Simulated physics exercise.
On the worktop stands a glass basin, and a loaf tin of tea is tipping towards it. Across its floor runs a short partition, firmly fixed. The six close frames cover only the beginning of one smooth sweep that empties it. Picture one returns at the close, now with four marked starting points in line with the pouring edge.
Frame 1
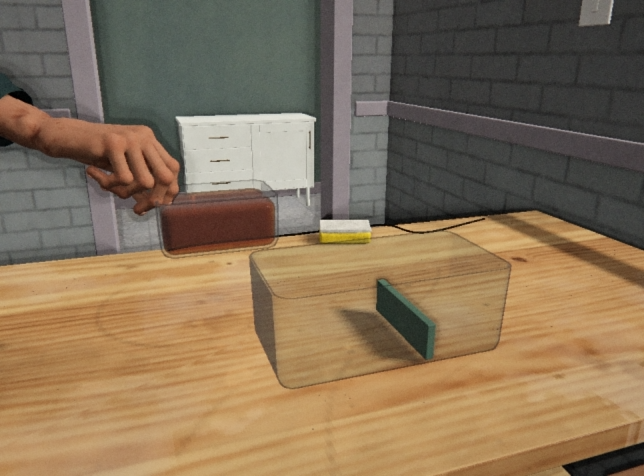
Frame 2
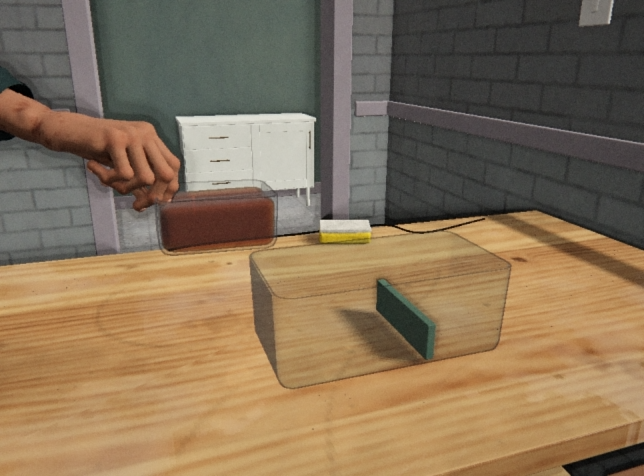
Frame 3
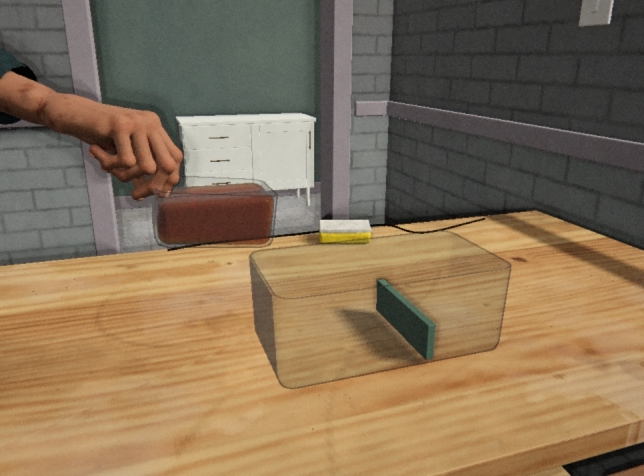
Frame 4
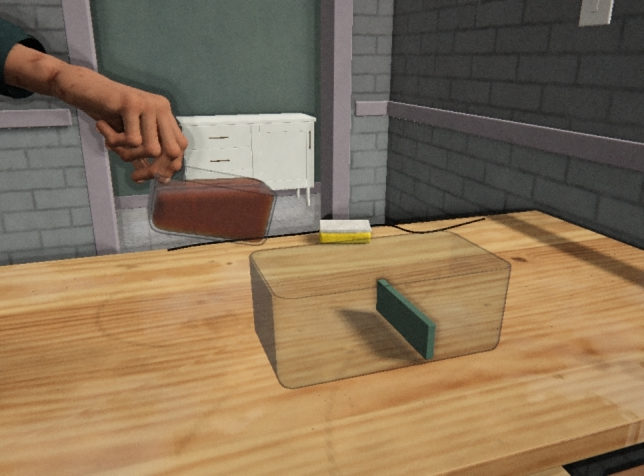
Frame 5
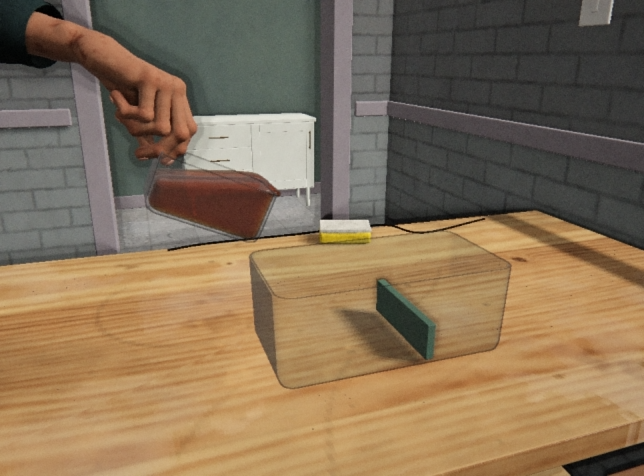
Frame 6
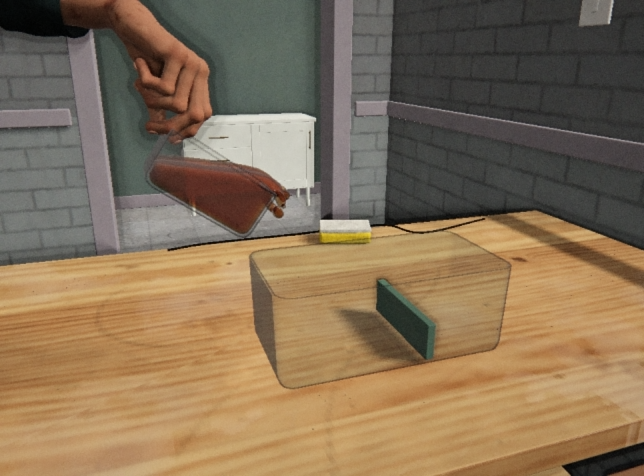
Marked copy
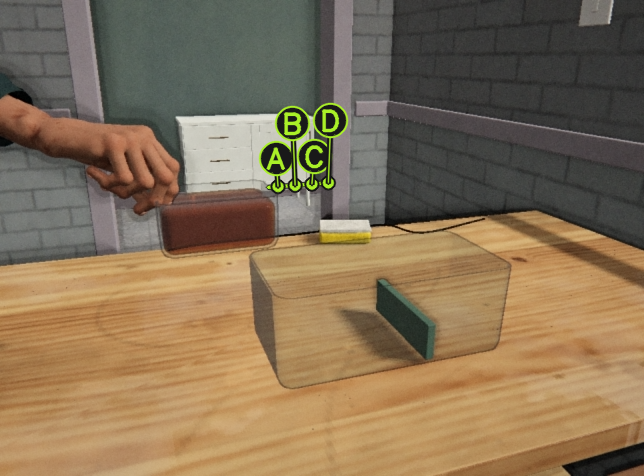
A hand tilting a clear loaf-shaped container of reddish-brown tea until liquid reaches over its lip, beside a glass basin on a wooden worktop.
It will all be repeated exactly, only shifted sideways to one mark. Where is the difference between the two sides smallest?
Go for D.
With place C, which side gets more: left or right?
The left one.
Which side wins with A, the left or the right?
More ends on the left.
In lime, A at (278, 186); B at (295, 185); C at (311, 184); D at (328, 182).
For place A, about 93 % ends left of the wall and 6 % right of it.
For place B, about 94 % ends left of the wall and 4 % right of it.
For place C, about 81 % ends left of the wall and 17 % right of it.
For place D, about 46 % ends left of the wall and 52 % right of it; 3 % is lost outside.
